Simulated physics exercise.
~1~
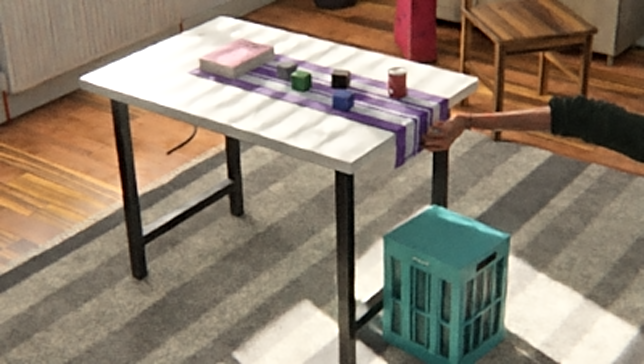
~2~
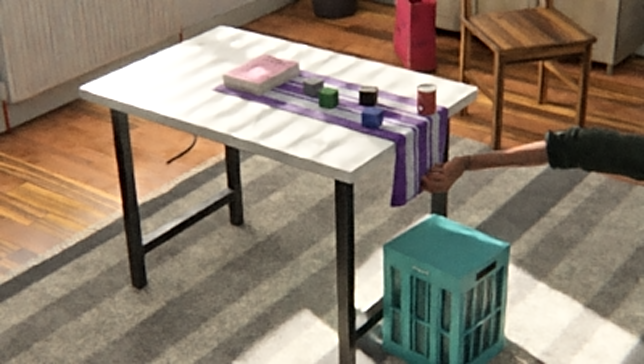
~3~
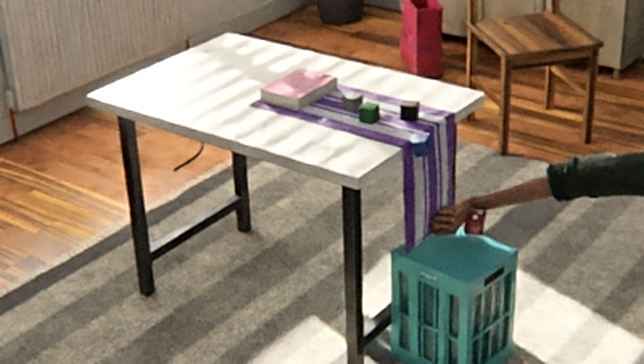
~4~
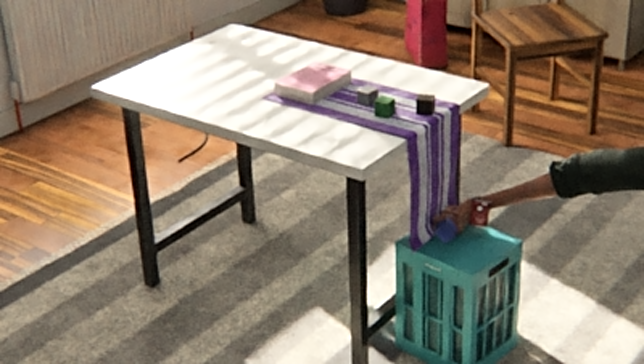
A hand pulling a striped purple cloth down over a table's end onto a turquoise crate, a red can and blue cube going over.
